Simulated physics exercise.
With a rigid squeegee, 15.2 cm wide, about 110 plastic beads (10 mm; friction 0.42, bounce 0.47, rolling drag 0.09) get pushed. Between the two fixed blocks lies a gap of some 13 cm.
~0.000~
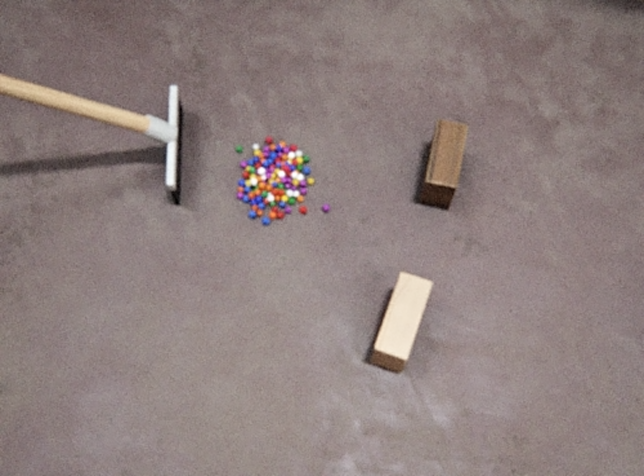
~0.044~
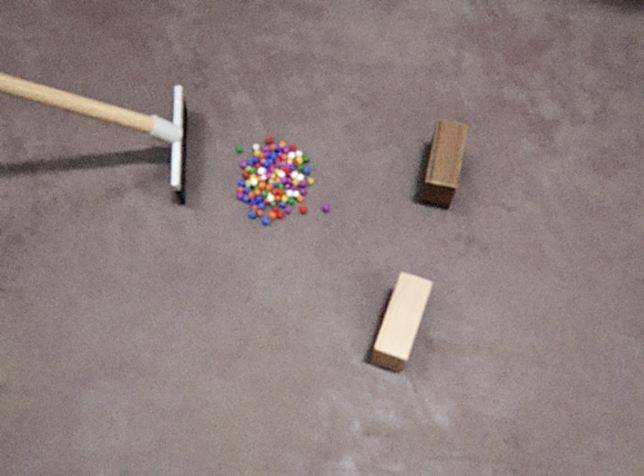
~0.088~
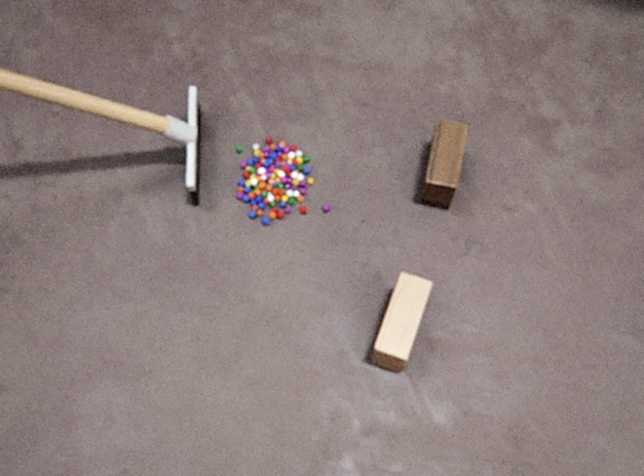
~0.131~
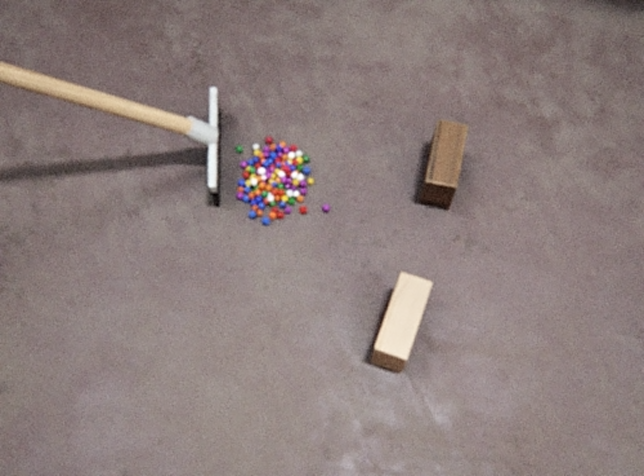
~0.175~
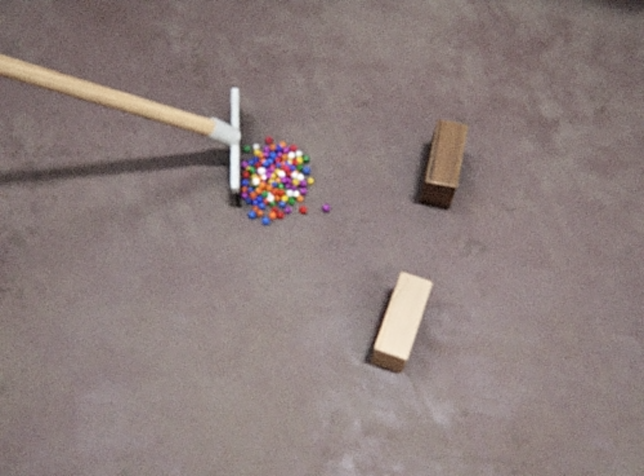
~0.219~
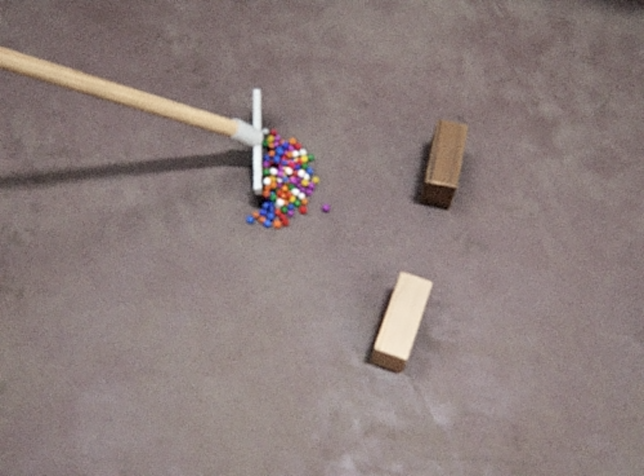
A squeegee with a wooden handle and white head slides right across a gray-brown surface toward a round cluster of multicolored beads, while two wooden blocks, one dark and one pale, stay still. It reaches the cluster's left edge, then pushes into it, bunching beads rightward along its blade.
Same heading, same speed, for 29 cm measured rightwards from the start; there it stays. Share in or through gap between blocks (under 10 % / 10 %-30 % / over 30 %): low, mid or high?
Mid.
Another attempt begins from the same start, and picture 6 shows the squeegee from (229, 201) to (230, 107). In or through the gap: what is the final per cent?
Through 25.
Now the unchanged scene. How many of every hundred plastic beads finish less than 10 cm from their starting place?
About 5 %.
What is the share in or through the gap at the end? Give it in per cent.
15 per cent.
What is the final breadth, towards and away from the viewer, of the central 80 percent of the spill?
I'd reckon some 30 centimetres.
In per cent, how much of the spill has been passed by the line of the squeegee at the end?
Near 15 percent, give or take.
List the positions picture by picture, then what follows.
The first picture shows squeegee from (171, 186) to (175, 93); moved 0.0 cm; pieces shifted so far, 0; middle of the spill at (269, 176); block at (404, 315); block at (447, 153).
The second picture shows squeegee from (176, 186) to (180, 93); moved 0.7 cm; pieces shifted so far, 0; middle of the spill at (269, 176).
The third picture shows squeegee from (191, 187) to (194, 94); moved 2.6 cm; pieces shifted so far, 0; middle of the spill at (269, 176).
The fourth picture shows squeegee from (213, 188) to (214, 94); moved 5.5 cm; pieces shifted so far, 0; middle of the spill at (269, 176).
The fifth picture shows squeegee from (236, 189) to (236, 95); moved 8.5 cm; pieces shifted so far, 8; middle of the spill at (269, 176).
The sixth picture shows squeegee from (258, 190) to (257, 96); moved 11.5 cm; pieces shifted so far, 111; middle of the spill at (281, 174); block at (404, 315); block at (447, 153). Its speed is about 0.68 m/s, heading 14 degrees away from the viewer.
Then, at 0.40 s, squeegee 24 cm from its start, spill 21 cm wide; round the far block 10 %, held up before the blocks 90 %.
After 0.59 s, squeegee 30 cm from its start, spill 29 cm wide; in or through the gap 10 %, round the far block 20 %, held up before the blocks 70 %.
After 0.74 s, squeegee 30 cm from its start, spill 34 cm wide; in or through the gap 15 %, round the far block 20 %, held up before the blocks 65 %.
In the end, at 1.6 s, in or through the gap 15 %, round the near block 0 %, round the far block 20 %, held up before the blocks 65 %.
